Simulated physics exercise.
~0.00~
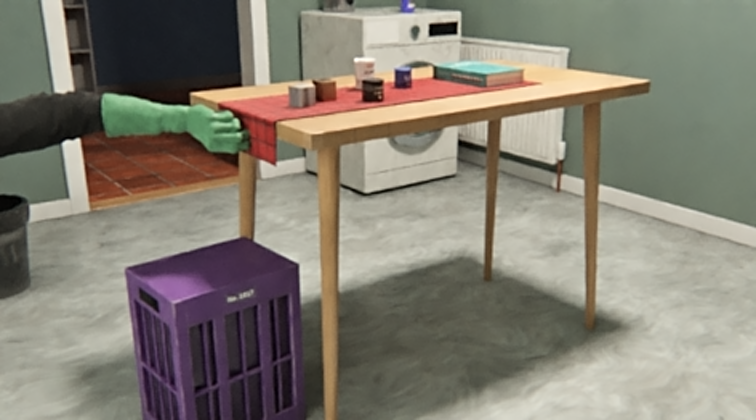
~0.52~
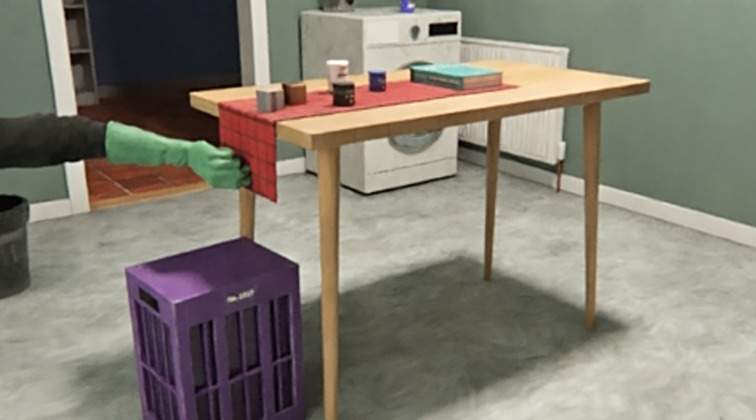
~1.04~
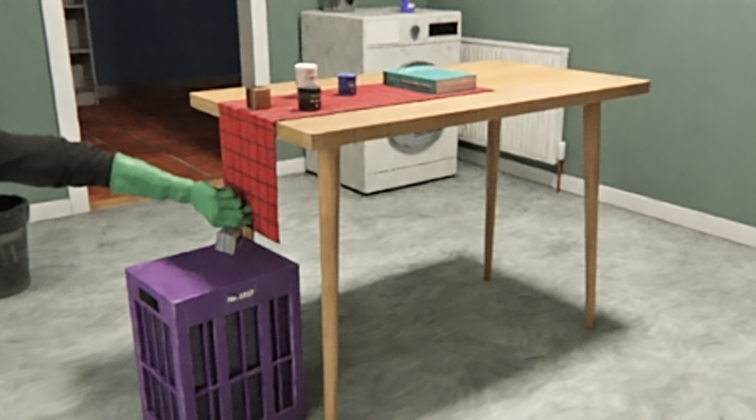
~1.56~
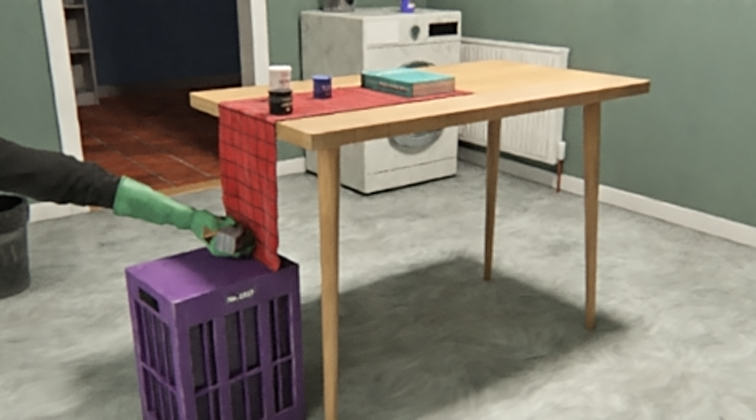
In a room with green walls and a grey floor, seen from a still view slightly above, a wooden table stands before a white washing machine and a radiator. A red checked tablecloth on it holds a grey cube, a brown cube, dark, white and blue containers and a teal book, with a purple crate below left. A green-gloved hand slowly pulls the hanging end downward, drawing everything left. The grey cube drops off the edge first, then the brown cube follows. Finally the cloth's end reaches the crate, while the containers and book remain on the table.
